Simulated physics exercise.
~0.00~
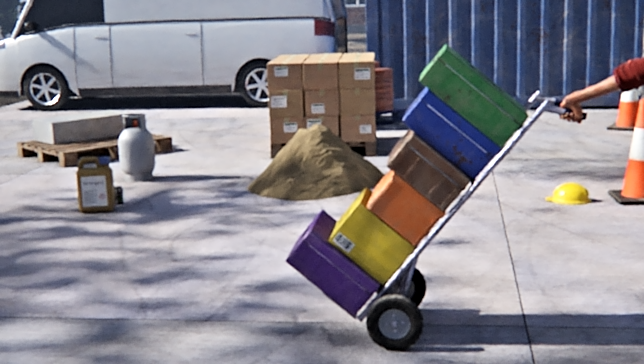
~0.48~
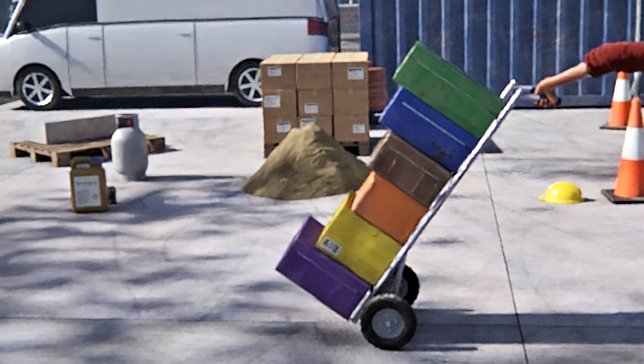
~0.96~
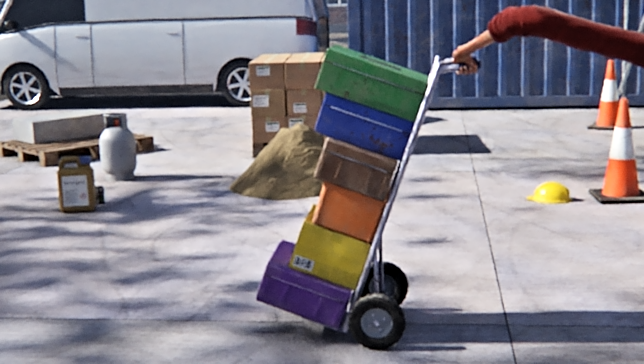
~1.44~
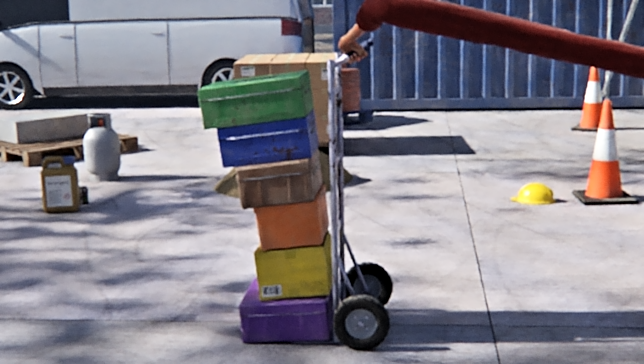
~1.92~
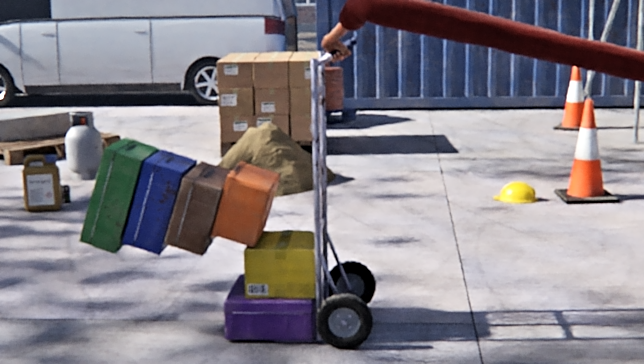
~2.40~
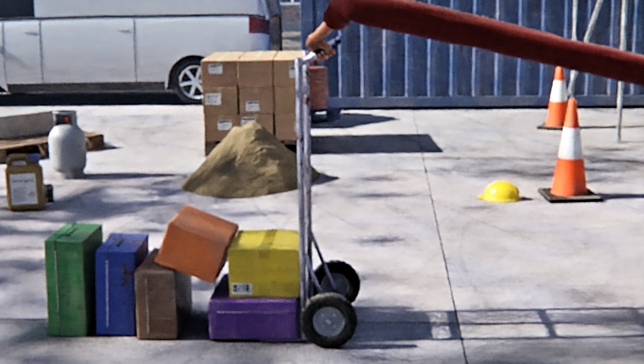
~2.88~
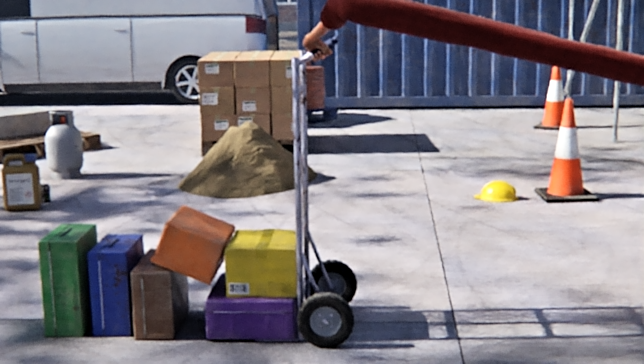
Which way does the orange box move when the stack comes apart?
The orange box moves to the left, tipping off the yellow box and away from the hand truck.
